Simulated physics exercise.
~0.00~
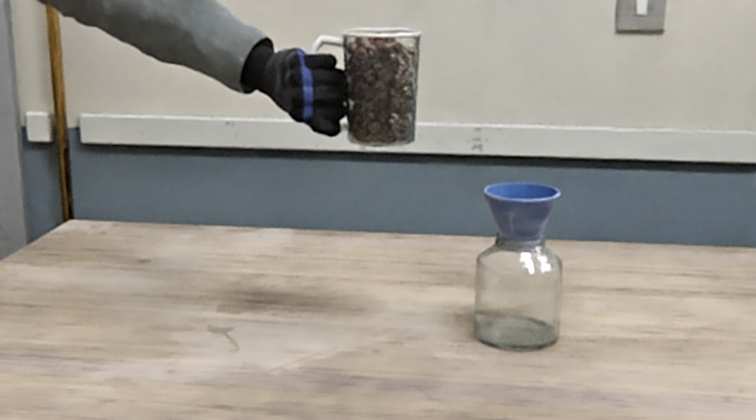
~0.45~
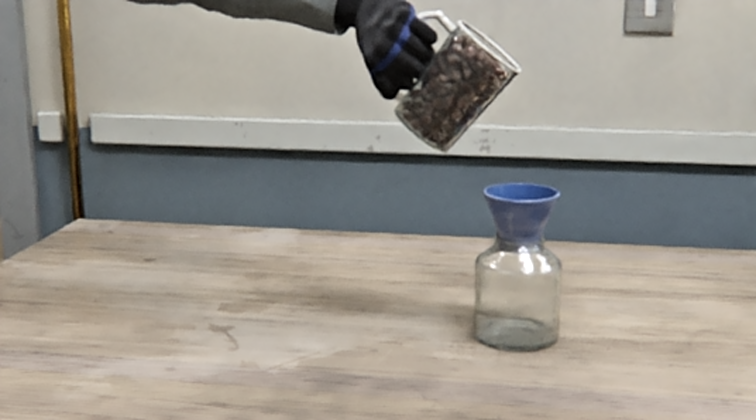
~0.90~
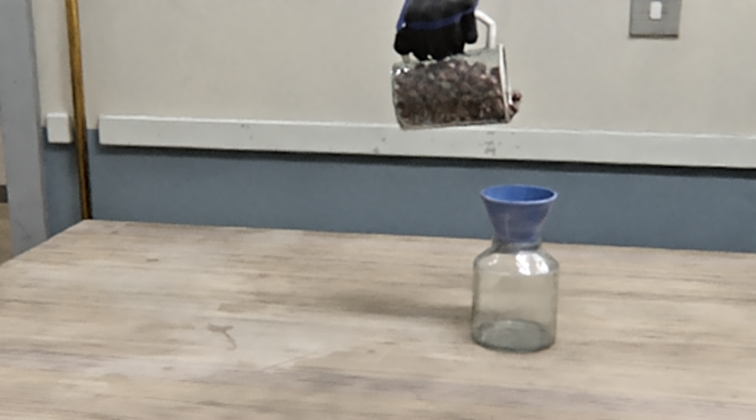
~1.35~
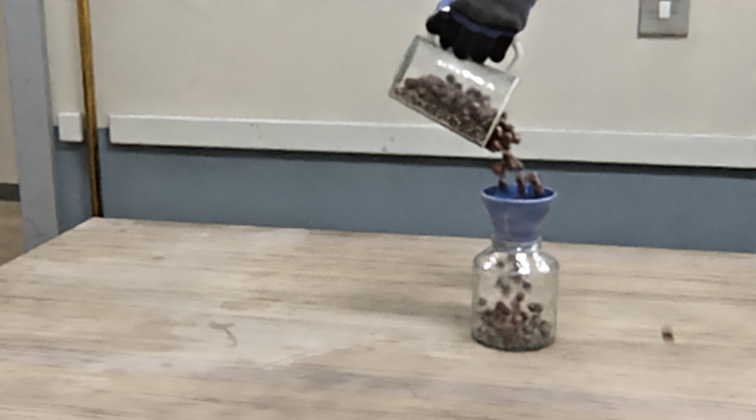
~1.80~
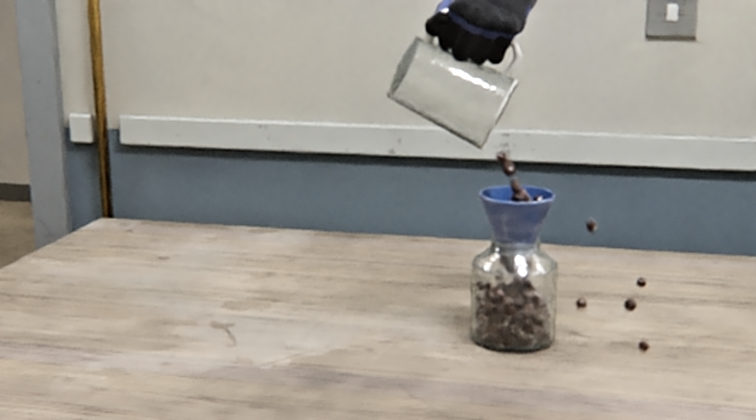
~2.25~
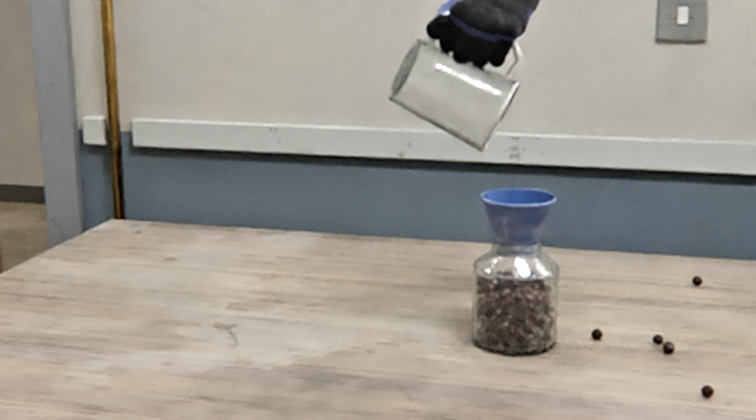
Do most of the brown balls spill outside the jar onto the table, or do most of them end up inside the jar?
Most of the balls end up inside the jar. Only a few spill onto the table, and the cup and funnel look empty at the end.
